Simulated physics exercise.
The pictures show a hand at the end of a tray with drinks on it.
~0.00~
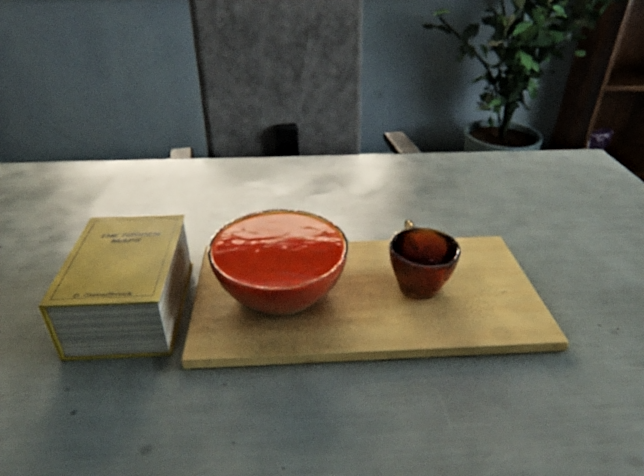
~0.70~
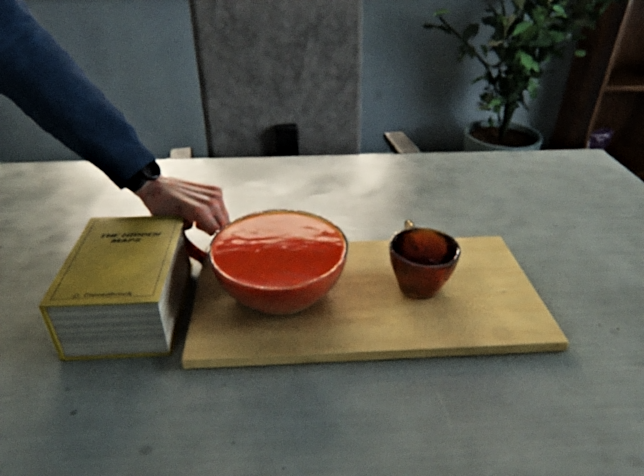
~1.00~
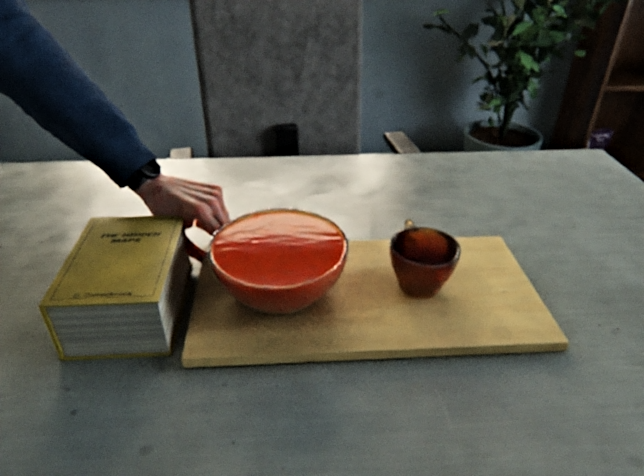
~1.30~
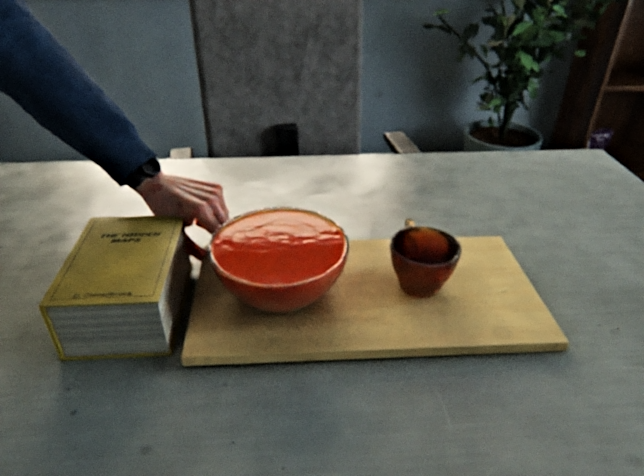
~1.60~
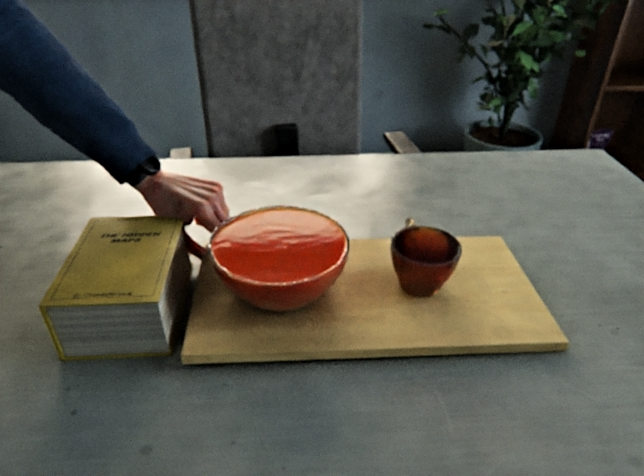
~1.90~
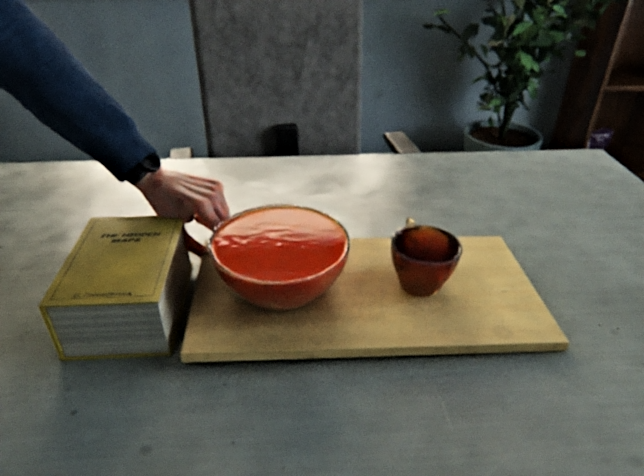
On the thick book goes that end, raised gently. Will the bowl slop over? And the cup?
One by one: Bowl: Runs over, cup: Runs over.
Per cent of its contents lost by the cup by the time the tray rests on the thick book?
My estimate is close to 14 percent.
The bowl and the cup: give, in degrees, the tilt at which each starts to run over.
Near 4°, then 6°.
By 2.6 s, the tray slopes by about 7°; bowl, it has slopped over; cup, it has slopped over.
By 3.4 s, the tray slopes by about 13°; bowl, it has slopped over; cup, it has slopped over.
By 4.6 s, the tray slopes by about 12°, resting on the thick book; bowl, it has slopped over; cup, it has slopped over.
